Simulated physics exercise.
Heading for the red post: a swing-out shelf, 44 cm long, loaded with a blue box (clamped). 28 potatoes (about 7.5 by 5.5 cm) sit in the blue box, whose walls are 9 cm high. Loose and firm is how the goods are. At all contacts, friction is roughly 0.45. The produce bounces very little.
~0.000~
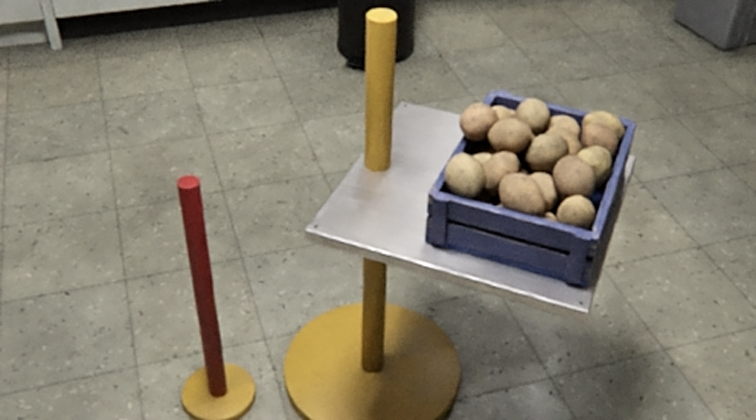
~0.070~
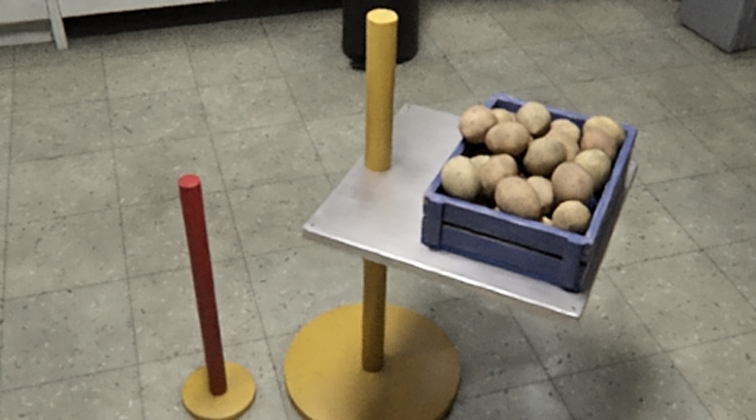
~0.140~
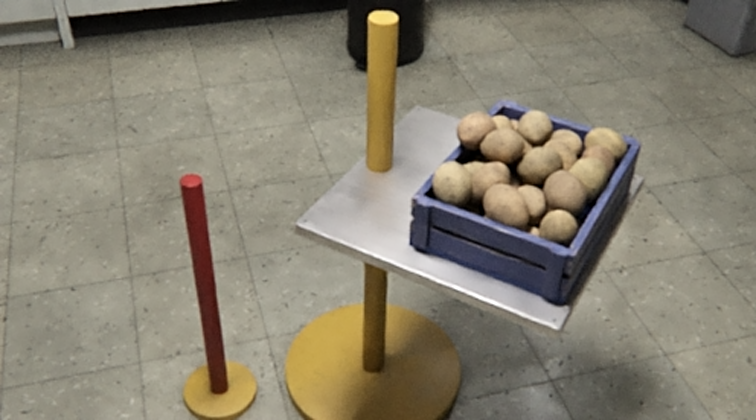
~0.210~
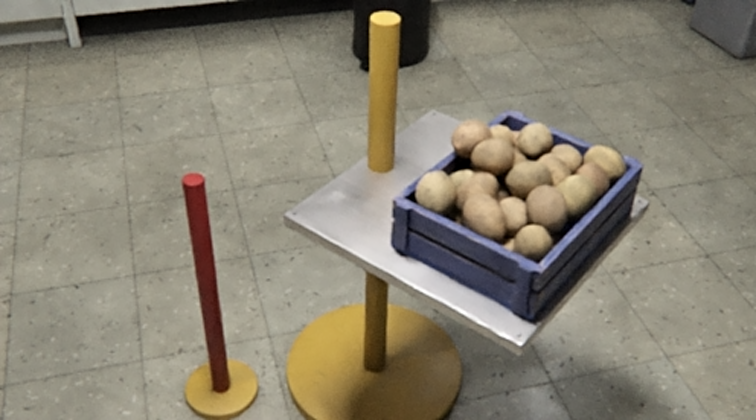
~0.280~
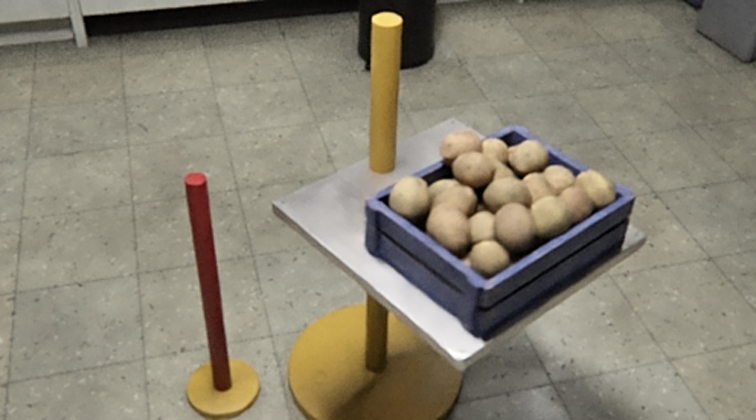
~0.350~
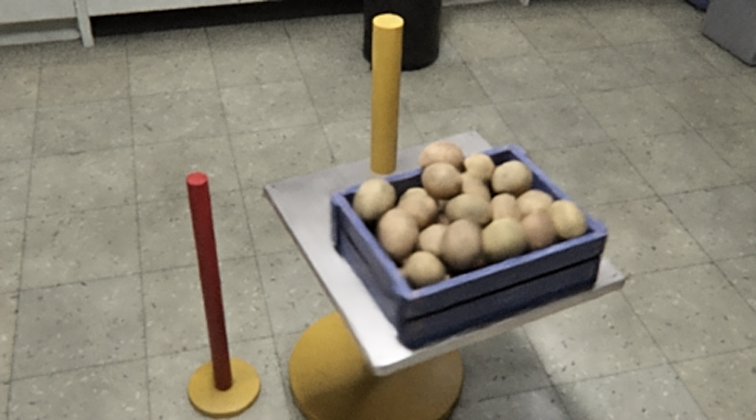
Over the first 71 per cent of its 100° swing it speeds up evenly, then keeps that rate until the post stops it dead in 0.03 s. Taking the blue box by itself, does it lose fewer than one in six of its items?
Yes, fewer than one in six.
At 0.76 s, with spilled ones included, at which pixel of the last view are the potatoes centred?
In the last view they're centred near (265, 194).
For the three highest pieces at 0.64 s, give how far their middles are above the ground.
About 74 cm up, on average.
After 0.56 s, it reaches the stop.
After 0.64 s, 0 of 28 out of the blue box.
After 0.76 s, 1 of 28 out of the blue box.
After 0.98 s, 1 of 28 out of the blue box.
When it is over (at 1.41 s), 1 of 28 out of the blue box. Asked share, 1 of 28, 4 per cent.
